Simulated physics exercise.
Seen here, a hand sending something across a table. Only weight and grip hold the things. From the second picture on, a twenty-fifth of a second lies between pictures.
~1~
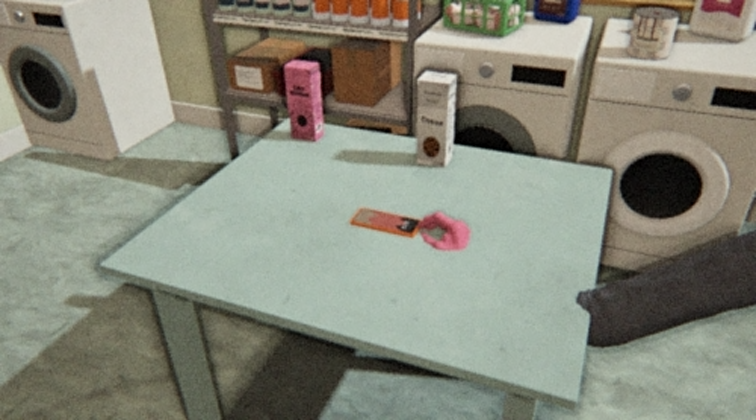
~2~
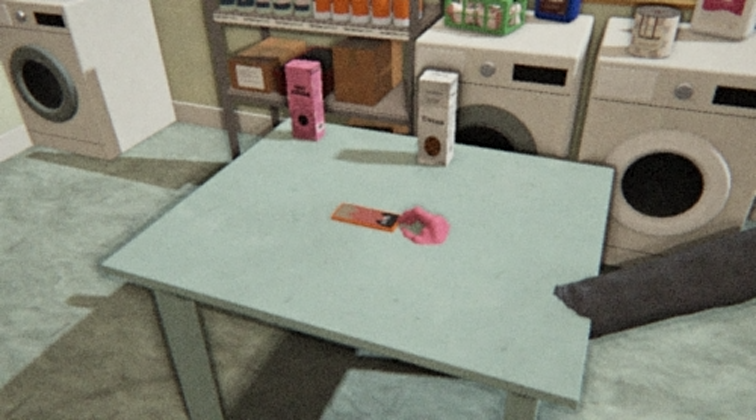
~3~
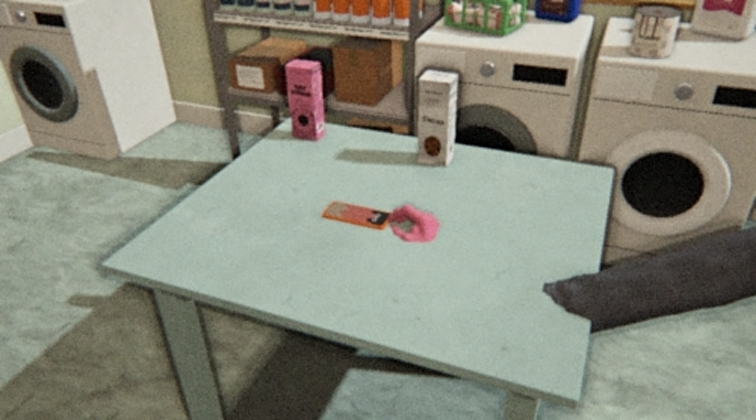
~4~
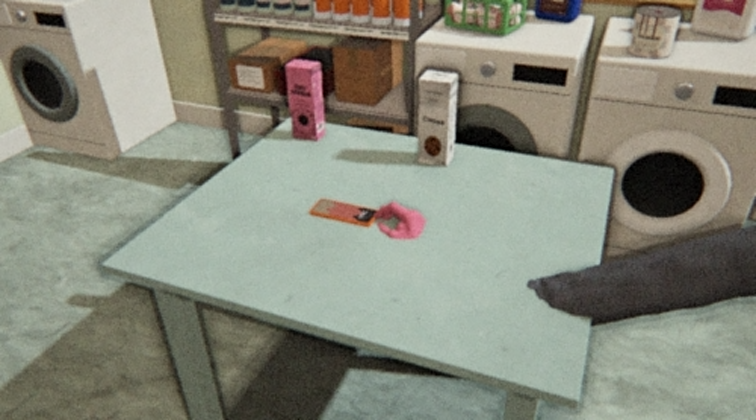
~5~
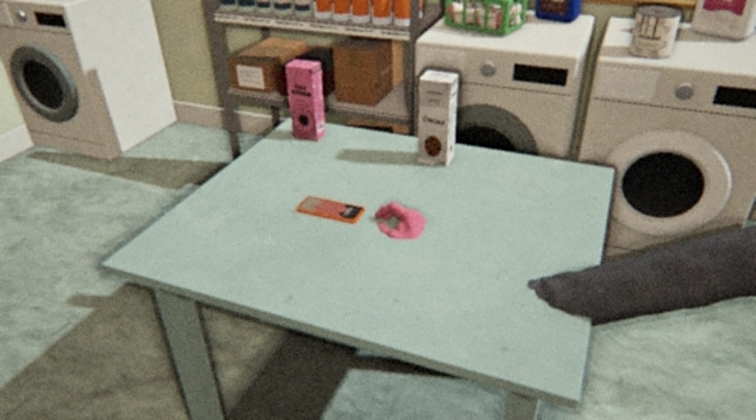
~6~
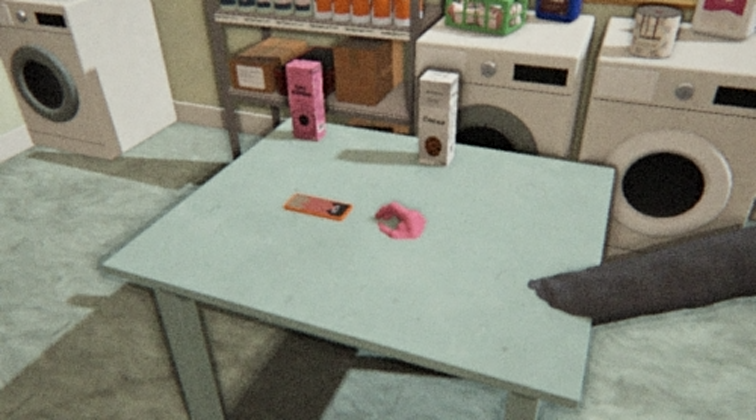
A pink-gloved hand pushes an orange phone left across a table, then the phone slides farther.
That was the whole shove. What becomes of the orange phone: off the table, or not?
The orange phone is still on the table.
Then, 0.10 s after the last picture, orange phone slid about its own width near (292, 201).
Then, 0.20 s after the last picture, orange phone slid about its own width near (274, 198).
Then, 0.30 s after the last picture, orange phone slid about its own width near (263, 195).
At rest, moved from the start, orange phone. Seen from the same camera at the end, orange phone near (259, 194).
